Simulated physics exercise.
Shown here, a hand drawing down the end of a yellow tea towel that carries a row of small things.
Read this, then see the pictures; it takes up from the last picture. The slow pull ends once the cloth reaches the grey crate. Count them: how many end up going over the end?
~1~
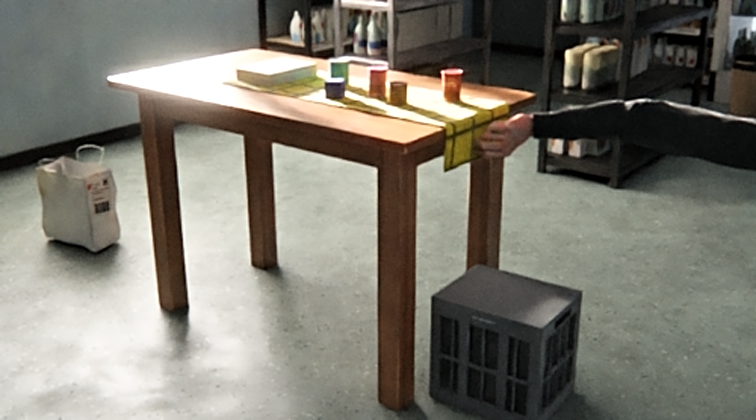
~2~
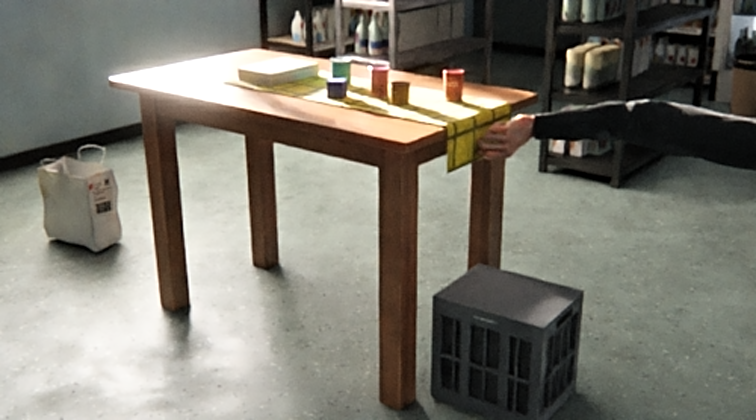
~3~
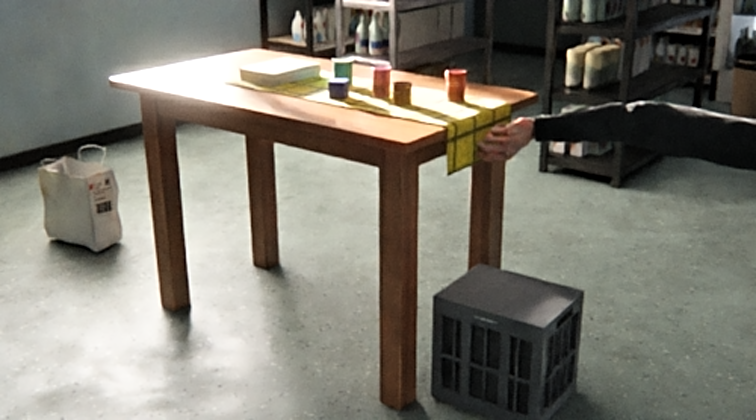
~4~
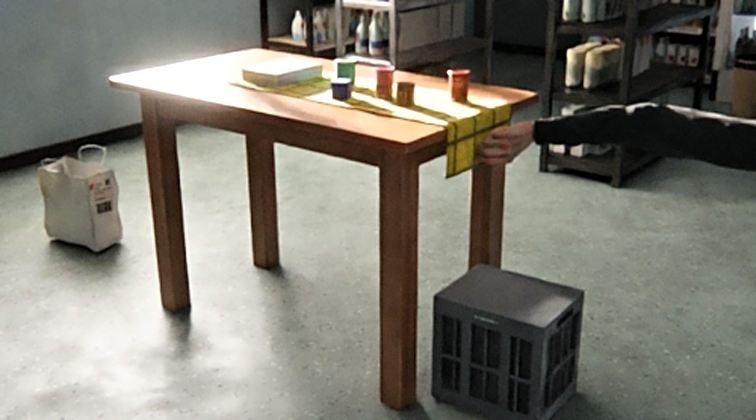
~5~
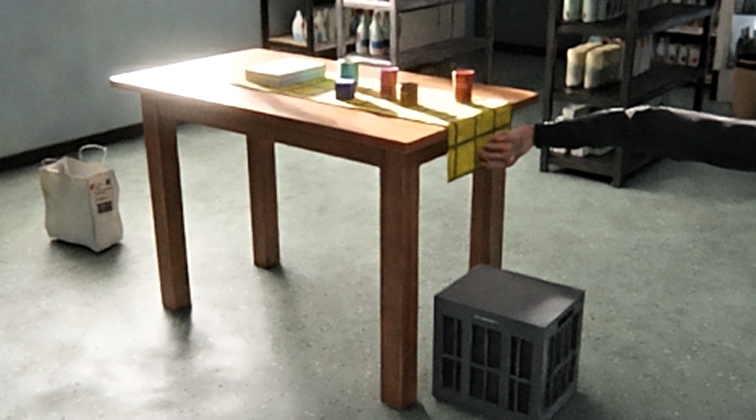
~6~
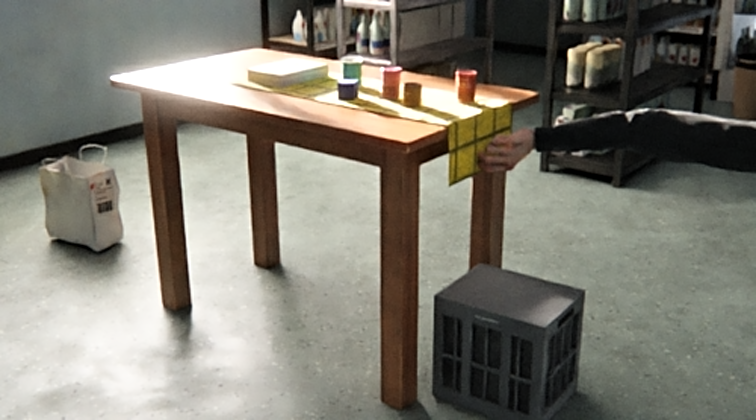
The count of things that fall is three.
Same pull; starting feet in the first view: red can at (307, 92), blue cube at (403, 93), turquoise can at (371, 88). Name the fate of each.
Result - red can still up, blue cube down, turquoise can still up.
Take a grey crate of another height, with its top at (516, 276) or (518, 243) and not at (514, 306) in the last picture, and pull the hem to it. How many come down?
That would make 2 and 1.
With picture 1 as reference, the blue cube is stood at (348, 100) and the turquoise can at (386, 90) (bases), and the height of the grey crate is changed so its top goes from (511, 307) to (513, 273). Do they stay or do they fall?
As for the blue cube, it holds its spot; as for the turquoise can, it holds its spot.
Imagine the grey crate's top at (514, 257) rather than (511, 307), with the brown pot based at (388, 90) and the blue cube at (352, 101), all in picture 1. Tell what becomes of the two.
Outcome for the brown pot: It stays. Outcome for the blue cube: It stays.
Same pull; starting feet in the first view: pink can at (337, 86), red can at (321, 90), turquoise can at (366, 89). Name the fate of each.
Outcome: Pink can keeps its perch; red can keeps its perch; turquoise can keeps its perch.
Soon after, hem near (480, 210); all still up.
Then, hem near (480, 264); red can and brown pot gone.
Further on, hem on the crate; red can, brown pot and pink can gone.
At rest, hem on the crate; red can, brown pot and pink can gone. The count of fallen things is three.
